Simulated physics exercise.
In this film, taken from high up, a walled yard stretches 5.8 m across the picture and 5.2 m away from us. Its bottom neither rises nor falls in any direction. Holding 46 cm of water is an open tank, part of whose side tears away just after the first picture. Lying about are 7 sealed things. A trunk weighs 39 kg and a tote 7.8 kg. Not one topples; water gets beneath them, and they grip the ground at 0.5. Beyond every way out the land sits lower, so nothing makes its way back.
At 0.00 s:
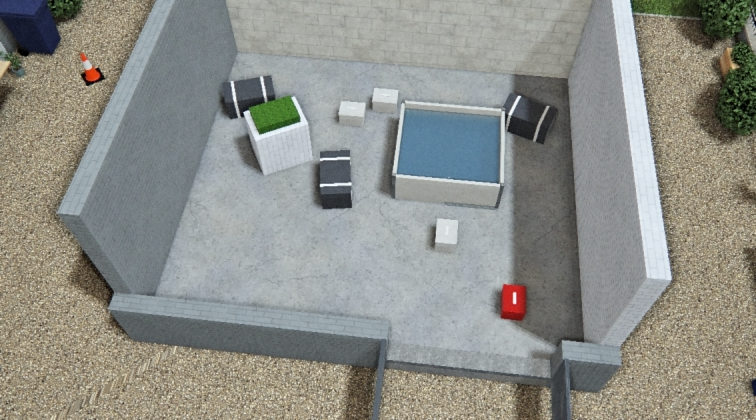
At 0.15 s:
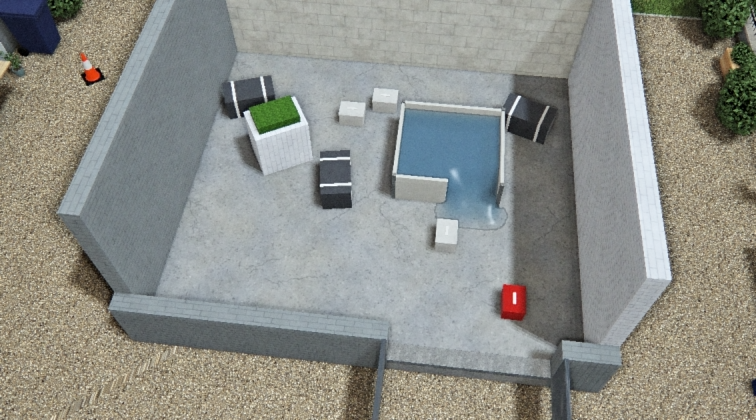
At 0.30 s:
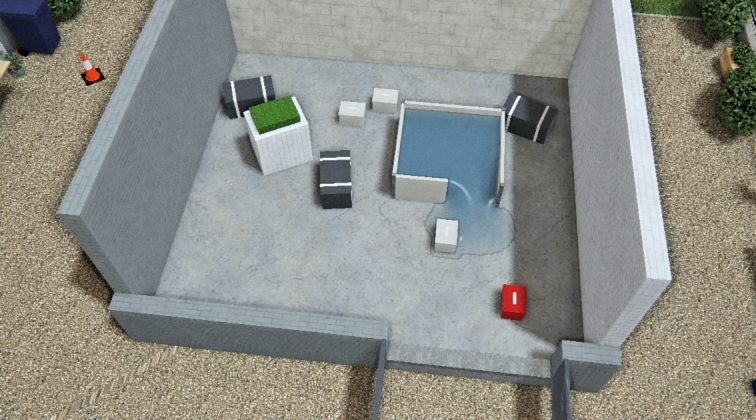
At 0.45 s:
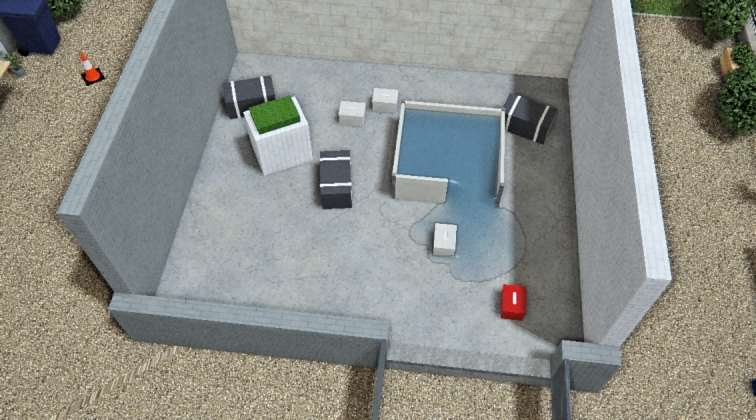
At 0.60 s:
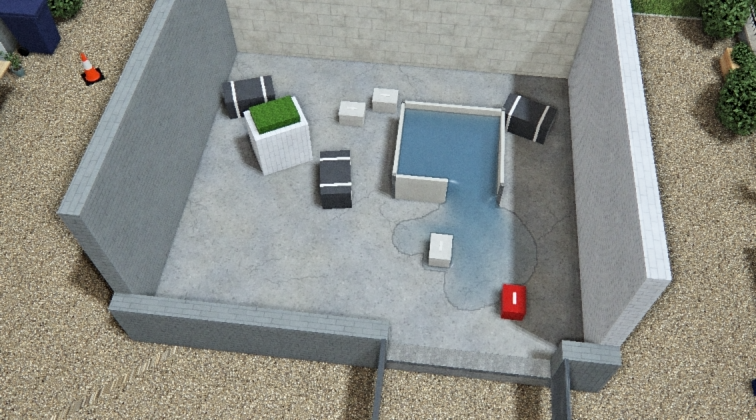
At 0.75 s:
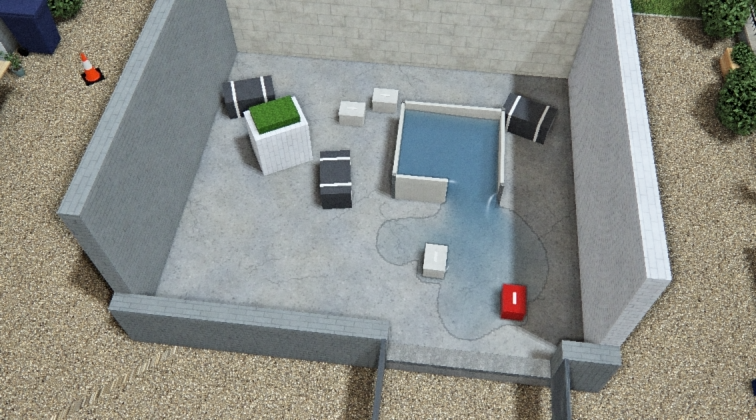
A walled yard held an open tank of water, and part of its front side gave way; water spread across the floor around a small white block, which shifted slightly toward the front.
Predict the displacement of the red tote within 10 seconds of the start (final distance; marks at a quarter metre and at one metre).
As for the red tote, it winds up far off.
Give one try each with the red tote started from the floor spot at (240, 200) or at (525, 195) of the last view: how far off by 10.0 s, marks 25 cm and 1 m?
At the first spot it keeps its position; at the second it keeps its position.
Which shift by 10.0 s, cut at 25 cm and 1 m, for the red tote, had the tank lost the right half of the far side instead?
In that scenario the red tote would have stayed in place.
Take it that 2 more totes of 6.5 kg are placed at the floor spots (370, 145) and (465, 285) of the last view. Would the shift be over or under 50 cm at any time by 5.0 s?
Well, the first is lower and the second higher.
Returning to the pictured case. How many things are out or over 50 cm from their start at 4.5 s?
I make it 2.
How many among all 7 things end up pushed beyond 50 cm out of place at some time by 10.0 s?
2.
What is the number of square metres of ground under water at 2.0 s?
Somewhere around 9.5 m2, roughly.
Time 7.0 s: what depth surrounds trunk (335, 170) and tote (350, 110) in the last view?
Some 0 cm at the first, some 0 cm at the second.
After 2.0 s the red tote has gone out; 1 of 7 are out; 0 afloat.
After 4.5 s the red tote has gone out; 1 of 7 are out; 0 afloat.
After 7.0 s the red tote has gone out; 1 of 7 are out; 0 afloat.
After 10.0 s the red tote has gone out; 1 of 7 are out; 0 afloat.
